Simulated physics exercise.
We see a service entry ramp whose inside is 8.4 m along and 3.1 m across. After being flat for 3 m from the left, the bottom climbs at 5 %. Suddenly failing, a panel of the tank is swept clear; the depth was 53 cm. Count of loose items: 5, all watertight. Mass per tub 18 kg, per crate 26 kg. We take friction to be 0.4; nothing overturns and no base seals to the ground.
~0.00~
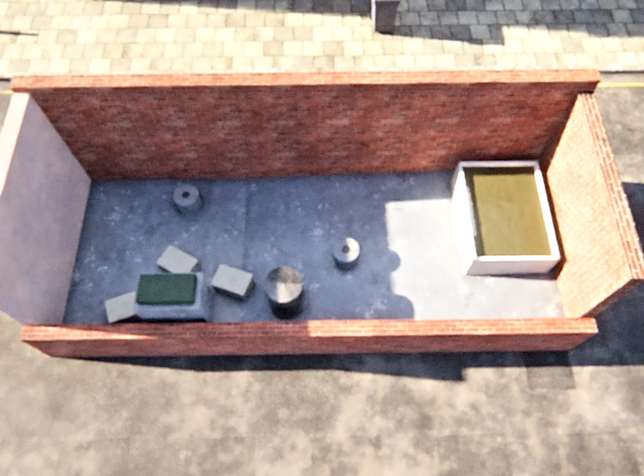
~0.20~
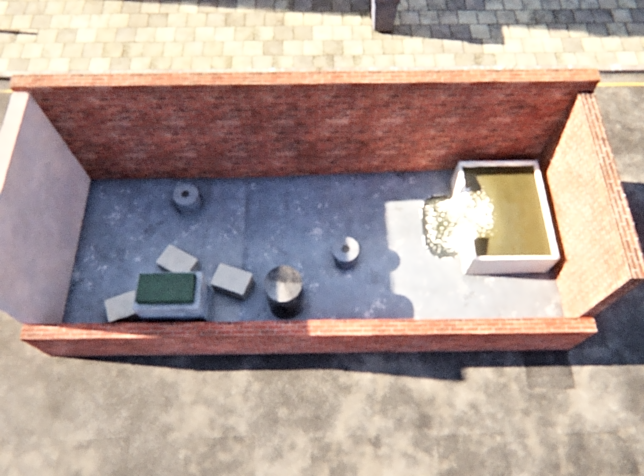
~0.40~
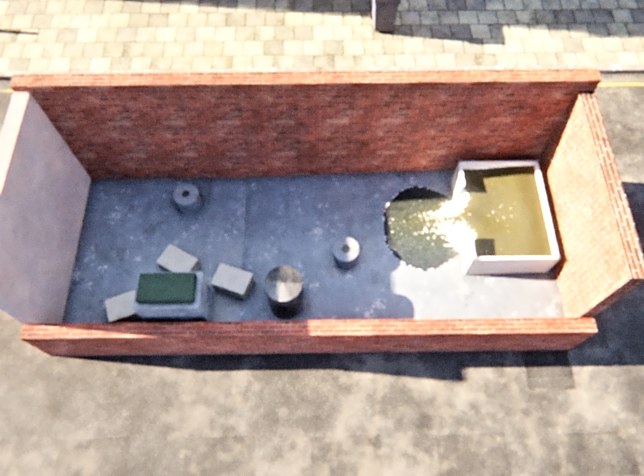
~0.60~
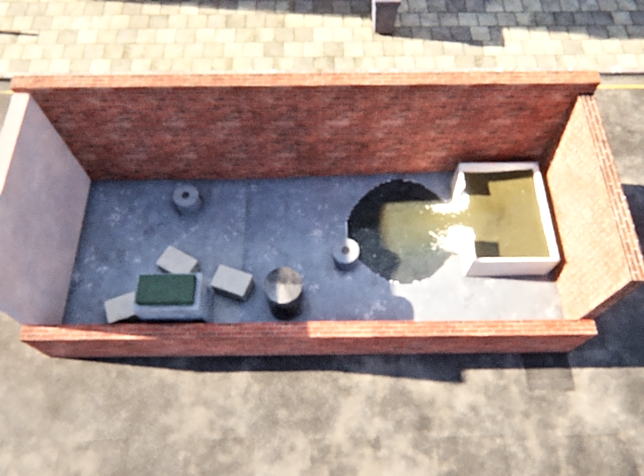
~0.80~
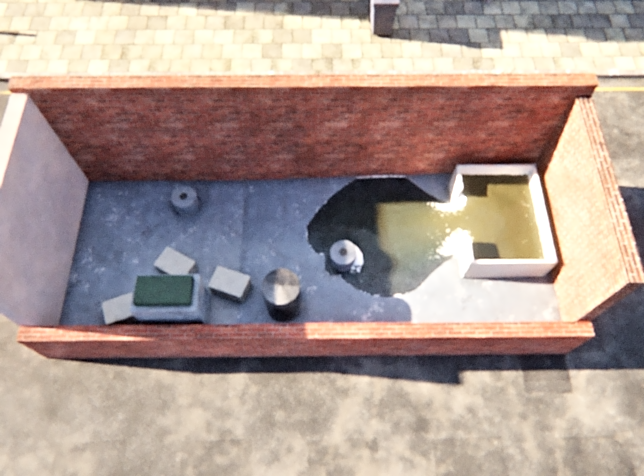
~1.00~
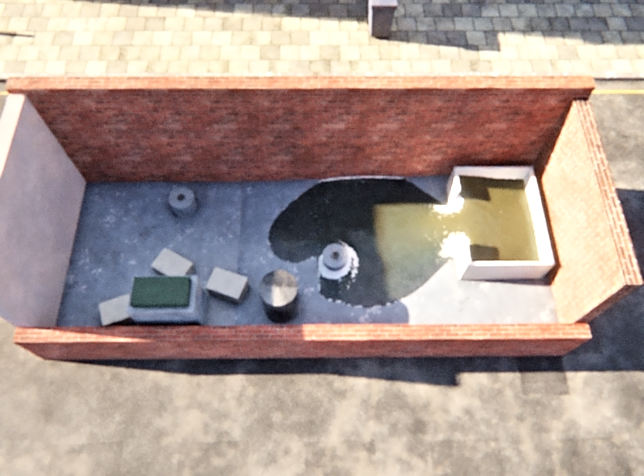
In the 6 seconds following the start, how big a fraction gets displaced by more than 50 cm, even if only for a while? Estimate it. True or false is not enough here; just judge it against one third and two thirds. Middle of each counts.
It lies between the two marks.
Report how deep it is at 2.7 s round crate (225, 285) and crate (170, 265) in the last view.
About 9 and 3 cm.
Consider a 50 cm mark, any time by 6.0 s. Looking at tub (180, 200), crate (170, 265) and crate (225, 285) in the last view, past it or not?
Going one by one: Beyond it, within it, within it.
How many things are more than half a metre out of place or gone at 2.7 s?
At that time I count 2.
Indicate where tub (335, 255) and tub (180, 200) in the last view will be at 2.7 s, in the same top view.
Near (208, 248) and (130, 201).
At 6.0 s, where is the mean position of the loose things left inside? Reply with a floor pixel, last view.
Somewhere near (148, 276).
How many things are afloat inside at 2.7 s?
0.
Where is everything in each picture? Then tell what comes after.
The first picture shows a tub at (347, 250), on the bottom; a tub at (186, 195) rests on the ground; water covers 2.4 m2; 0 of 5 have shifted.
The second picture shows a tub at (347, 249) rests on the ground; a tub at (185, 194) rests on the ground; 3.1 m2 under water; 0 of 5 have shifted.
The third picture shows a tub at (347, 249), on the bottom; a tub at (186, 194), on the bottom; 4.1 m2 under water; 0 of 5 have shifted.
The fourth picture shows a tub at (347, 251), on the bottom; a tub at (186, 196) rests on the ground; water covers 5.4 m2; 0 of 5 have shifted.
The fifth picture shows a tub at (344, 252) rests on the ground; a tub at (184, 197) rests on the ground; water covers 6.8 m2; 0 of 5 have shifted.
The sixth picture shows a tub at (336, 256) rests on the ground, 11 cm from its start; a tub at (181, 198), on the bottom; 8.5 m2 under water; 1 of 5 have shifted.
After 1.4 s 1 of 5 are over 50 cm from their spots; 0 afloat.
After 2.7 s 2 of 5 are over 50 cm from their spots; 0 afloat.
After 4.2 s 2 of 5 are over 50 cm from their spots; 1 afloat.
After 6.0 s 2 of 5 are over 50 cm from their spots, and 2 have been at some point; 3 afloat.
